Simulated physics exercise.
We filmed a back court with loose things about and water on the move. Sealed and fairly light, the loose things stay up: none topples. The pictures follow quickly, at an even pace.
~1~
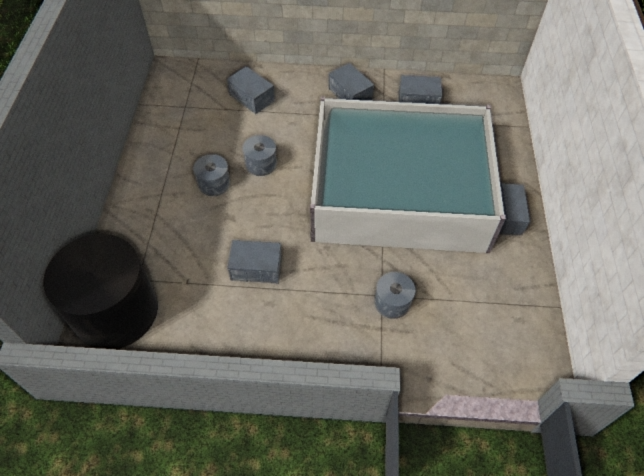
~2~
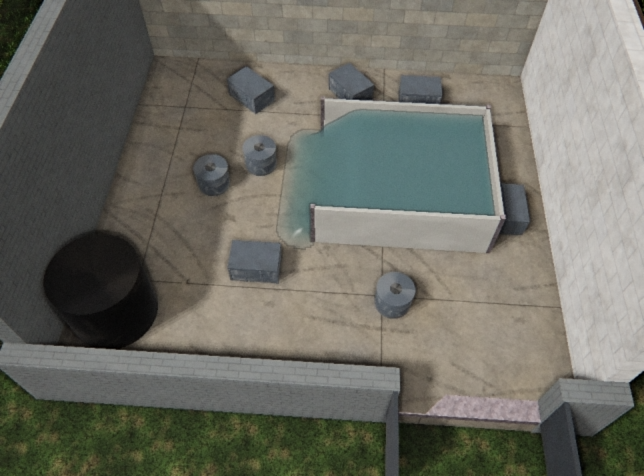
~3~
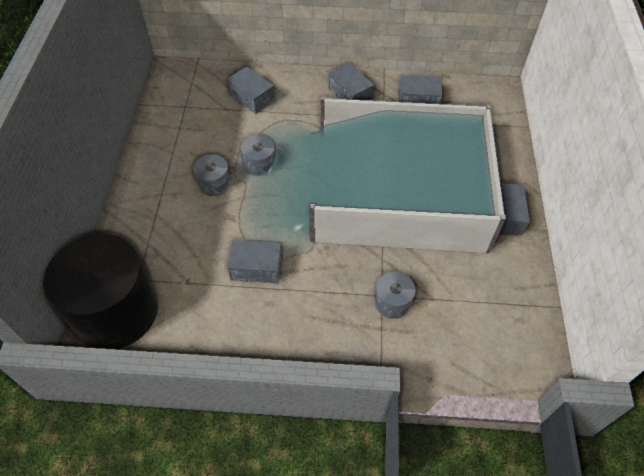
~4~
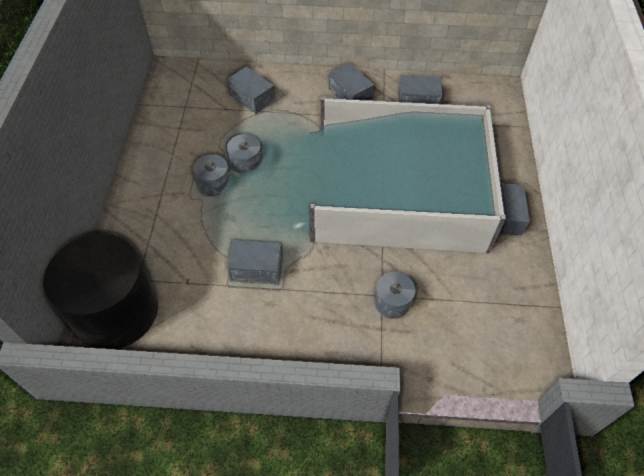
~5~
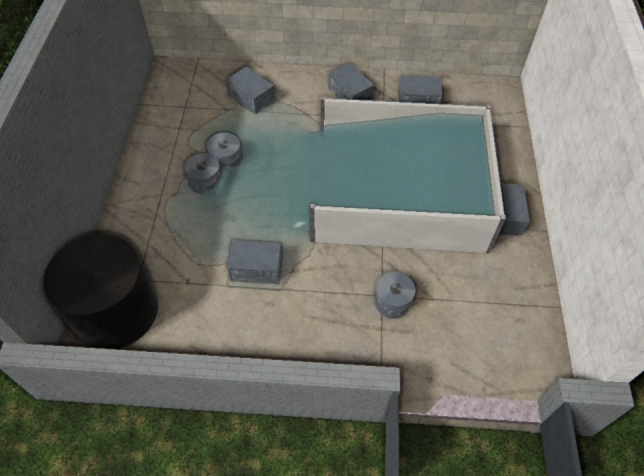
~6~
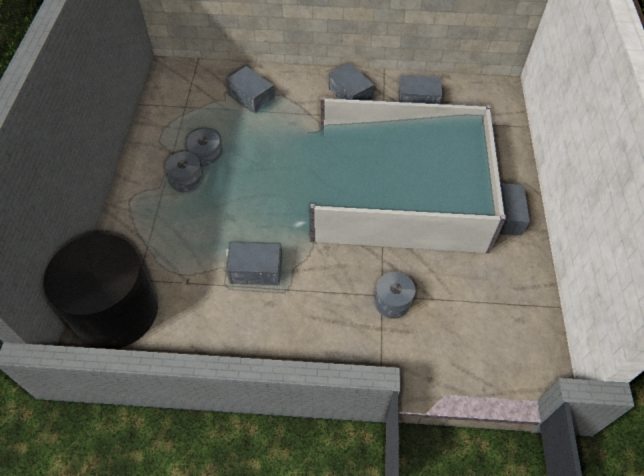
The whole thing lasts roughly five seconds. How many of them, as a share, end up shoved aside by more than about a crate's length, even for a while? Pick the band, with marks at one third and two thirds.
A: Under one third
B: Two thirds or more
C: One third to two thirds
Answer: B.
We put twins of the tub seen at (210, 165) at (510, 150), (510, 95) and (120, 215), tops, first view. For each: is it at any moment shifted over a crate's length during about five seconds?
As listed: Never so far, short of that, shifted that much.
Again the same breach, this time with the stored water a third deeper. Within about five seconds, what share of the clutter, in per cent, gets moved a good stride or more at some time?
Share: Close to 80 %.
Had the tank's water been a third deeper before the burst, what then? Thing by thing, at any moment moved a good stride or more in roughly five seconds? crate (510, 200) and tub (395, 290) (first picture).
So the first came up short, and the second came up short.
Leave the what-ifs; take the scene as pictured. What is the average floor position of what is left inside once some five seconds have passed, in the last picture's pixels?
About (408, 173).
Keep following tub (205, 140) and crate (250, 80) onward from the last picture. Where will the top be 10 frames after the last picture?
Estimated: (155, 93); (227, 57).
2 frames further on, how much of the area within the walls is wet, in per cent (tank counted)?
I'd estimate around 40 percent.
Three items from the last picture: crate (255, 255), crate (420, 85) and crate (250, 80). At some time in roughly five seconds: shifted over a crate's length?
Successively: Moved a long way, moved a long way, moved a long way.
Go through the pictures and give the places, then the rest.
A tub at (259, 147) rests on the ground; a tub at (210, 167), on the bottom; 0 of 8 have shifted, in the first picture.
A tub at (259, 147), on the bottom; a tub at (210, 167) rests on the ground; 0 of 8 have shifted, in the second picture.
A tub at (258, 147) rests on the ground; a tub at (210, 167) rests on the ground; 0 of 8 have shifted, in the third picture.
A tub at (244, 146), on the bottom, close to its start; a tub at (210, 167), on the bottom; 1 of 8 have shifted, in the fourth picture.
A tub at (223, 145) rests on the ground, a stride from its start; a tub at (202, 166) rests on the ground, close to its start; 2 of 8 have shifted, in the fifth picture.
A tub at (203, 141), on the bottom, a stride from its start; a tub at (182, 164) rests on the ground, a stride from its start; 2 of 8 have shifted, in the sixth picture.
A moment on, 2 of 8 are well off their spots; 0 afloat.
Next, 4 of 8 are well off their spots; 2 afloat.
Later, 3 of 8 are well off their spots; 3 afloat.
In the end, 6 of 8 are well off their spots, and 6 have been at some point; 3 afloat.
